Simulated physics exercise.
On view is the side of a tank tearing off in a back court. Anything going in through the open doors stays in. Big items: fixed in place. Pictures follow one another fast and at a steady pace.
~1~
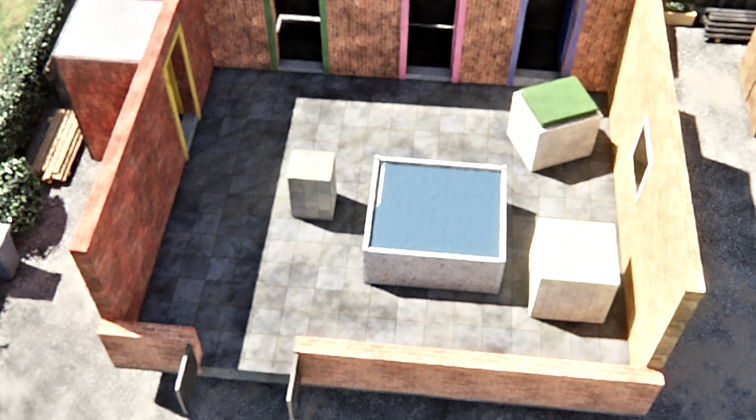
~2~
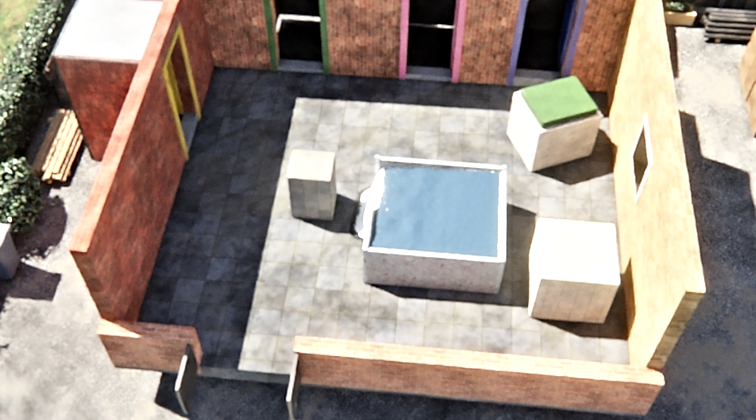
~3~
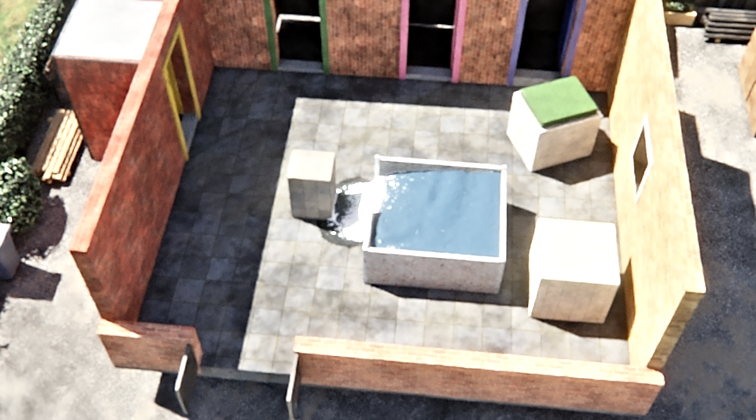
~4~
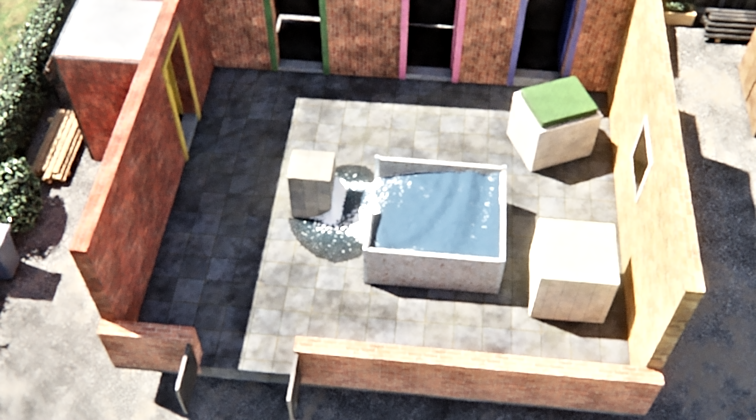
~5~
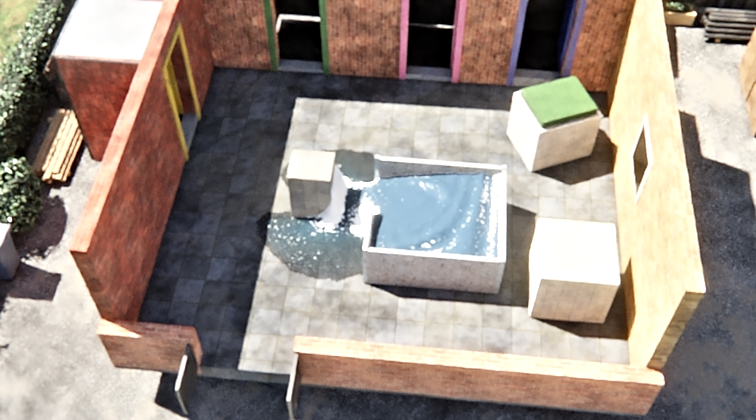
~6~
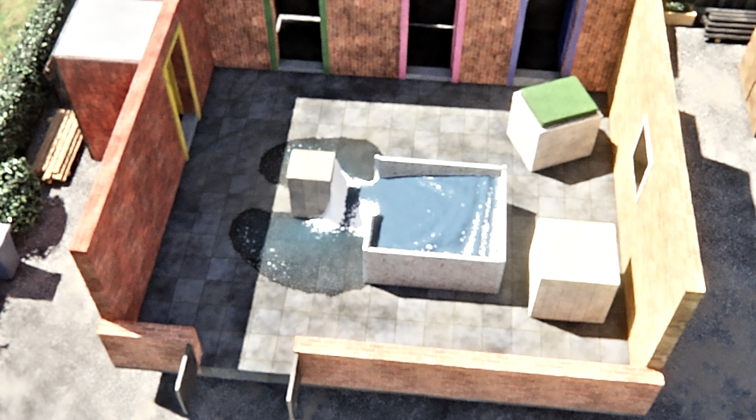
Tank in a brick-walled back court tearing open on its left side, water pouring out and spreading left around a pale block.
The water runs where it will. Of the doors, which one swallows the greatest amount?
The green door swallows the most.
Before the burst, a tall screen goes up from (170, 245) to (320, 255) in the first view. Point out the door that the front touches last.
I'd go with the one in blue.
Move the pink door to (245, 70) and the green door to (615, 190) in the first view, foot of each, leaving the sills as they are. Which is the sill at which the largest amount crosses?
Answer: The door marked pink.
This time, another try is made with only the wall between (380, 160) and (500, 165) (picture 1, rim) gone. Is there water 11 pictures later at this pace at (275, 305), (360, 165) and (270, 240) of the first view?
Going through them in turn, I'd call them spared, sodden and spared.
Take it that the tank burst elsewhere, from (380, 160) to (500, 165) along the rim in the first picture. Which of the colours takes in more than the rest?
Answer: The pink door.
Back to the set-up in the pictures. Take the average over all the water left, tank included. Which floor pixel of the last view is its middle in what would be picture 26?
Somewhere around (343, 206) in the last view.
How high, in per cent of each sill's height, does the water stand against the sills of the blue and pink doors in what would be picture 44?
In order: Roughly 10 % and 50 %.
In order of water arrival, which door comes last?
Answer: The blue door.
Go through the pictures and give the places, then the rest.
Still water in the tank at (437, 210), in the first picture.
The front is at a hidden place, out from the gap at (376, 204), in the second picture.
Water pours out at (376, 205) and has run to (323, 225), in the third picture.
The front is at (298, 228), out from the gap at (376, 205), in the fourth picture.
Water pours out at (376, 205) and has run to (265, 232), in the fifth picture.
Water pours out at (376, 205) and has run to (236, 235), in the sixth picture.
A moment on, water covers 40 % of the floor; pink door not reached, green door not reached, yellow door not reached, blue door not reached.
Next, water covers 55 % of the floor; pink door wet at the sill, nothing in, green door some in, yellow door wet at the sill, nothing in, blue door not reached.
Then, water covers 60 % of the floor; pink door wet at the sill, nothing in, green door a lot in, yellow door wet at the sill, nothing in, blue door wet at the sill, nothing in.
Later, water covers 75 % of the floor; pink door wet at the sill, nothing in, green door a lot in, yellow door wet at the sill, nothing in, blue door wet at the sill, nothing in.
In the end, water covers 90 % of the floor; pink door wet at the sill, nothing in, green door a lot in, yellow door wet at the sill, nothing in, blue door wet at the sill, nothing in; the green door has let in the most.
